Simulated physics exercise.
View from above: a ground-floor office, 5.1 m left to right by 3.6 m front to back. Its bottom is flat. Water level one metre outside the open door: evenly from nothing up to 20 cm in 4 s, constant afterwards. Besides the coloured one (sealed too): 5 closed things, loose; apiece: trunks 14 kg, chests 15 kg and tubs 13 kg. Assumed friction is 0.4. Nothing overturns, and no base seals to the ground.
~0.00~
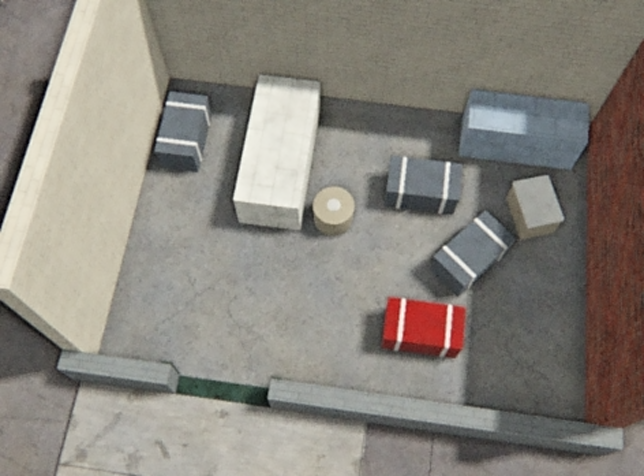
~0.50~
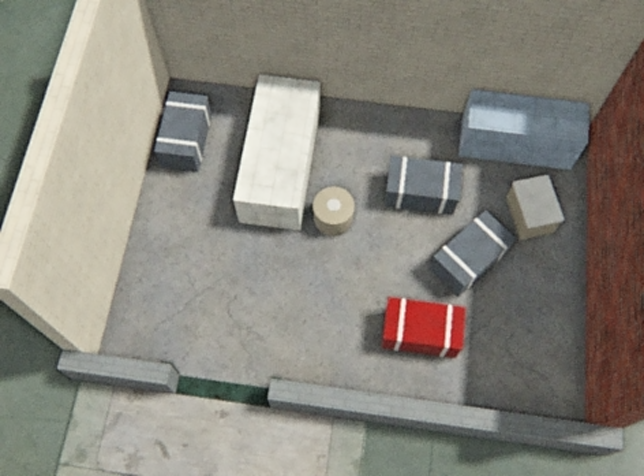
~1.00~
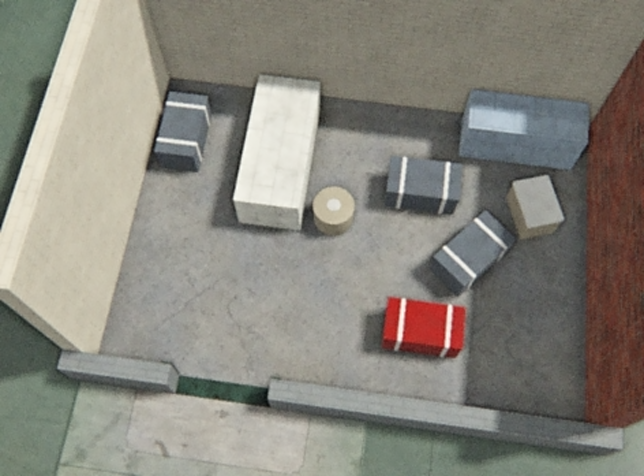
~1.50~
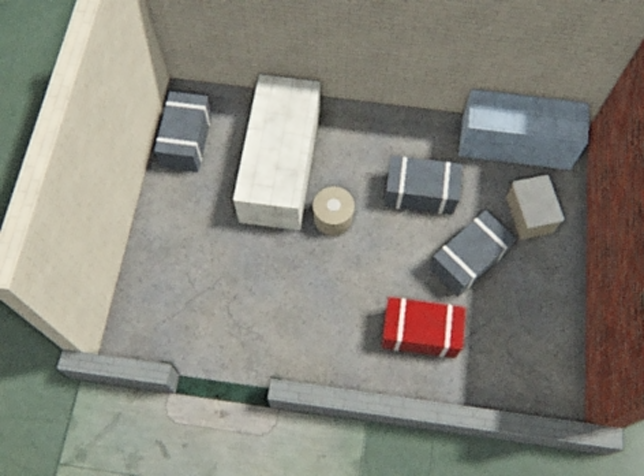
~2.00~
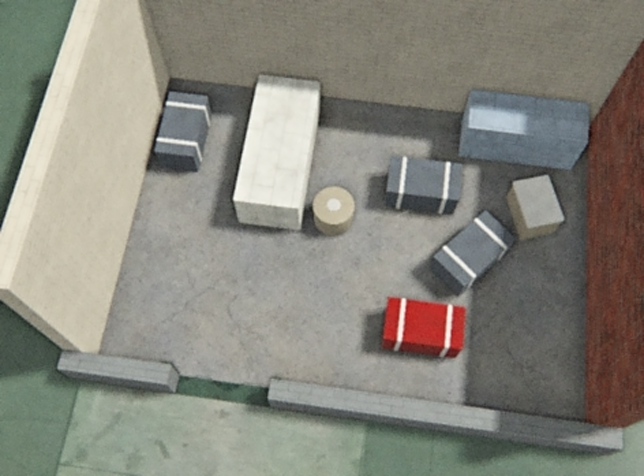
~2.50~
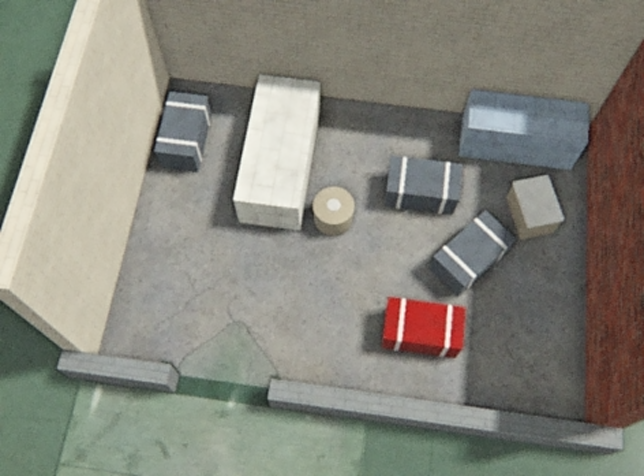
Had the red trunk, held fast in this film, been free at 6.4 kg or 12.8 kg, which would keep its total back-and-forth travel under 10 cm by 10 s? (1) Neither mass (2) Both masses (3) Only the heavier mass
3, only the heavier mass.
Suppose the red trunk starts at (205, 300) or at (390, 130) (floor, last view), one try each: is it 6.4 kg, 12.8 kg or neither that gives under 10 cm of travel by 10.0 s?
Taking them in turn, neither mass keeps it, and neither mass keeps it.
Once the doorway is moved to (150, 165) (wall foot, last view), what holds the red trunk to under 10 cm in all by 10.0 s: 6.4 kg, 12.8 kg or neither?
That way, neither mass suffices.
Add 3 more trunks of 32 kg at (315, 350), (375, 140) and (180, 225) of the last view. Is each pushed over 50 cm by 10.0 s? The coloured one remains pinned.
Spot one stays inside, spot two stays inside, spot three crosses the limit.
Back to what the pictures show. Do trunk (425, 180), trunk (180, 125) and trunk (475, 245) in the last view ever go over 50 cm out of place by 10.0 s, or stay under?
In order: Within the mark, above the mark, above the mark.
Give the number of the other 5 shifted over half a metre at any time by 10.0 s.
That makes 2.
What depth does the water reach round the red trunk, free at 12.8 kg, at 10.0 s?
Something like 2 centimetres.
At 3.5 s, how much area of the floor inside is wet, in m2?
Flooded: Near 2.5 m2.
After 3.5 s the red trunk would be 0 cm from its start with 6.4 kg and 0 cm from its start with 12.8 kg; 0 cm of water round it then.
After 4.5 s the red trunk would be 0 cm from its start with 6.4 kg and 0 cm from its start with 12.8 kg; 0 cm of water round it then.
After 7.0 s the red trunk would be 6 cm from its start with 6.4 kg and 0 cm from its start with 12.8 kg; 2 cm of water round it then.
After 10.0 s the red trunk would be 20 cm from its start with 6.4 kg and 0 cm from its start with 12.8 kg; 2 cm of water round it then.
